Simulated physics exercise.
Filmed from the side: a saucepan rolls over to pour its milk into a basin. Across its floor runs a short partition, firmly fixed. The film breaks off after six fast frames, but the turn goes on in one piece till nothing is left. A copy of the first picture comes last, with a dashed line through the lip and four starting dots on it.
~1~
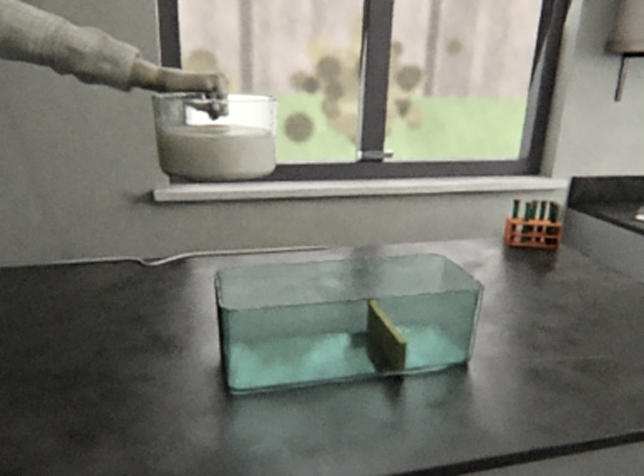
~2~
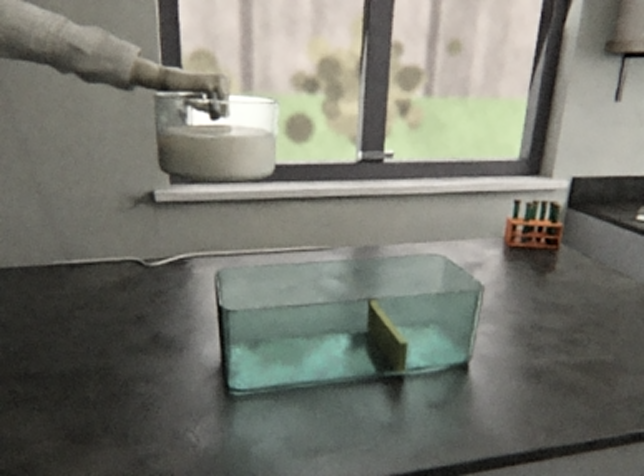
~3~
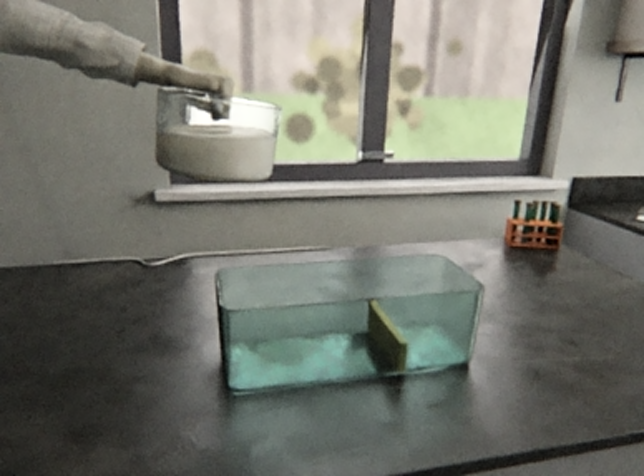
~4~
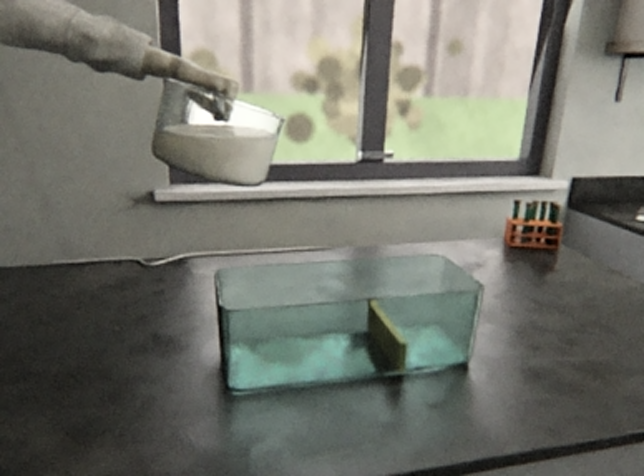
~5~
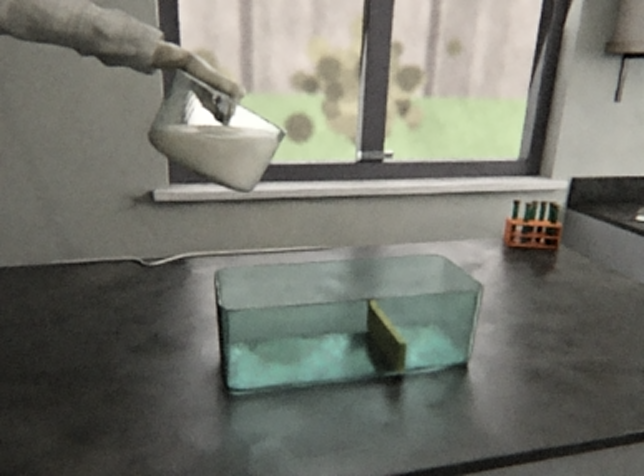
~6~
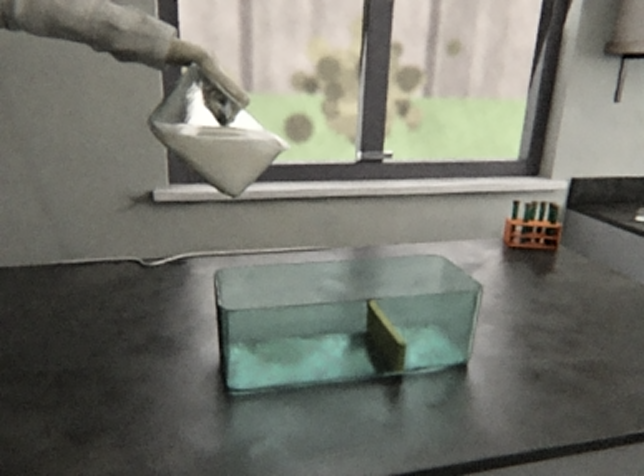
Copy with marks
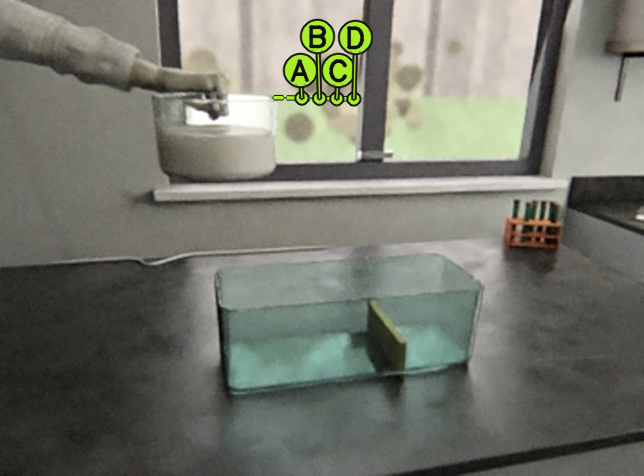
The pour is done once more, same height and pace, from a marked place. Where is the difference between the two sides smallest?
Best: D.
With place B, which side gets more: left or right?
More ends on the left.
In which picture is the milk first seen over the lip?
In picture 6.
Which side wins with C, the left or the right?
The left one.
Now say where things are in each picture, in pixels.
Upright, lip at (274, 97); basin from (225, 390) to (469, 360); top of the wall at (386, 320); nothing has left yet.
Upright, lip at (276, 100); nothing has left yet.
Tipped about 8°, lip at (279, 106); nothing has left yet.
Tipped about 17°, lip at (282, 116); nothing has left yet.
Tipped about 29°, lip at (284, 129); nothing has left yet.
Tipped about 42°, lip at (282, 145); milk is over the lip, down to (282, 145).
On the marked copy, A at (301, 98); B at (319, 98); C at (336, 98); D at (353, 99).
For place A, about 93 % ends left of the wall and 6 % right of it.
For place B, about 93 % ends left of the wall and 4 % right of it.
For place C, about 76 % ends left of the wall and 21 % right of it; 3 % is lost outside.
For place D, about 53 % ends left of the wall and 45 % right of it.
